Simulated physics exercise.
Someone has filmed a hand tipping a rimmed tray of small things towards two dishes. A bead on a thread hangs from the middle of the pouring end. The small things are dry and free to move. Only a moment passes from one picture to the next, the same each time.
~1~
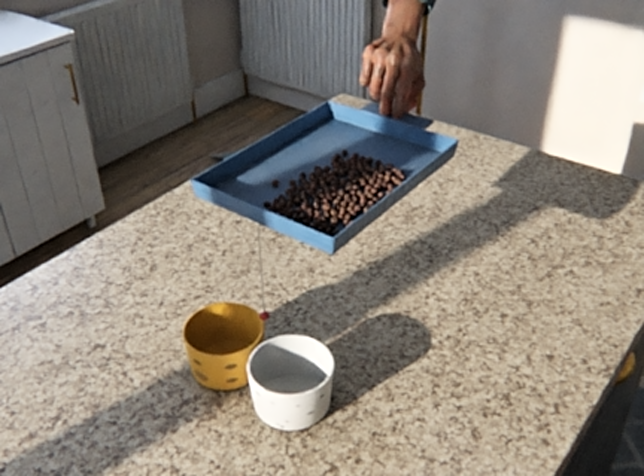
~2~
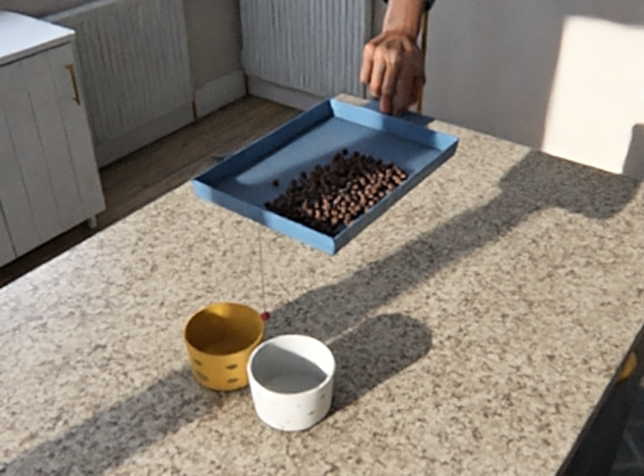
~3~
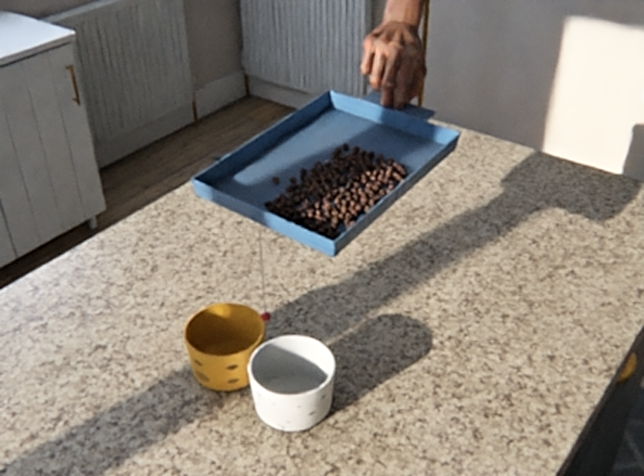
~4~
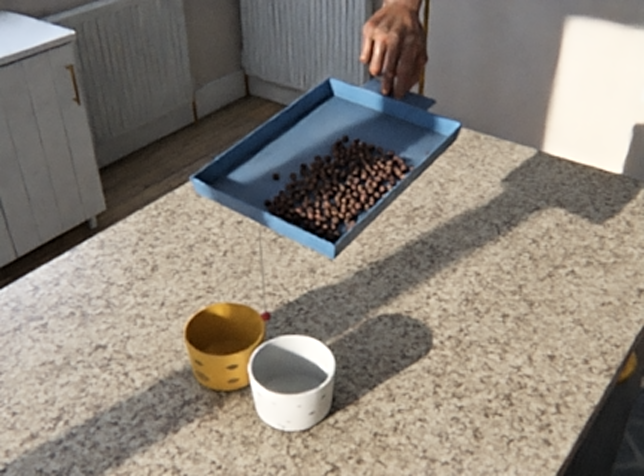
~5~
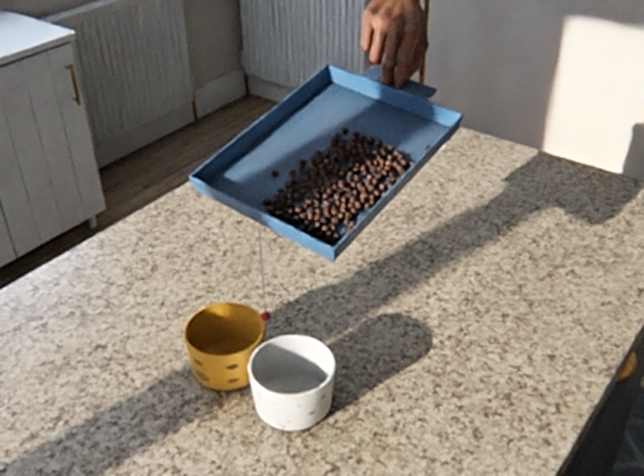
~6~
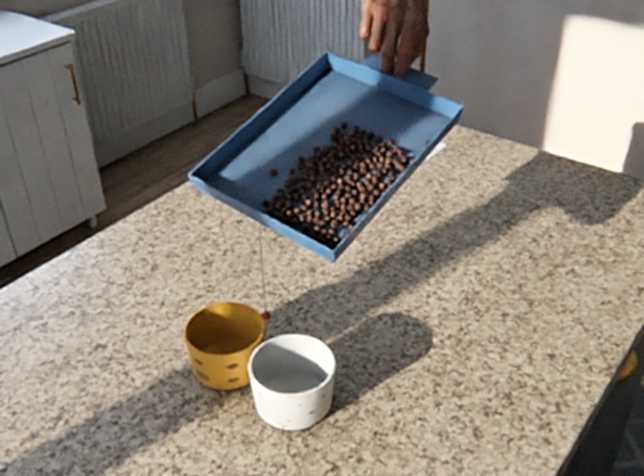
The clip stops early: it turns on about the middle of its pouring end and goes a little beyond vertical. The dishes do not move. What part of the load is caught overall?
In the dishes lies the larger part of it.
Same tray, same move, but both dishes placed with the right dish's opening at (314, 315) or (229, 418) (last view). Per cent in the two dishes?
First some 0, then 0 per cent.
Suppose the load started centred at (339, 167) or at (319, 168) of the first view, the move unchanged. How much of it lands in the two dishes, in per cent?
The first gives 60 %, the second 60 %.
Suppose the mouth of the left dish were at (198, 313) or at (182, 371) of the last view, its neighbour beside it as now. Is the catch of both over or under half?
The first try: Under half. The second: Less than half.
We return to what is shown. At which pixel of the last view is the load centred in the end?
Around (300, 402).
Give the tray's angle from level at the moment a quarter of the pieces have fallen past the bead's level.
At about 100°.
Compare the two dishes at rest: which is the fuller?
That is the right-hand dish.
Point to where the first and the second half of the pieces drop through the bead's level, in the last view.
Around (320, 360) and then (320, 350).
Shortly afterwards, tray tipped steeply; the whole lot on the tray.
Next, tray tipped past a quarter turn; near a quarter on the tray; near a third in the right dish; a little outside both; near a quarter in the air.
Some moments later, tray tipped past a quarter turn; near two thirds in the right dish; near a third outside both.
In the end, tray tipped past a quarter turn; near two thirds in the right dish; none at all in the left dish; near a third outside both.
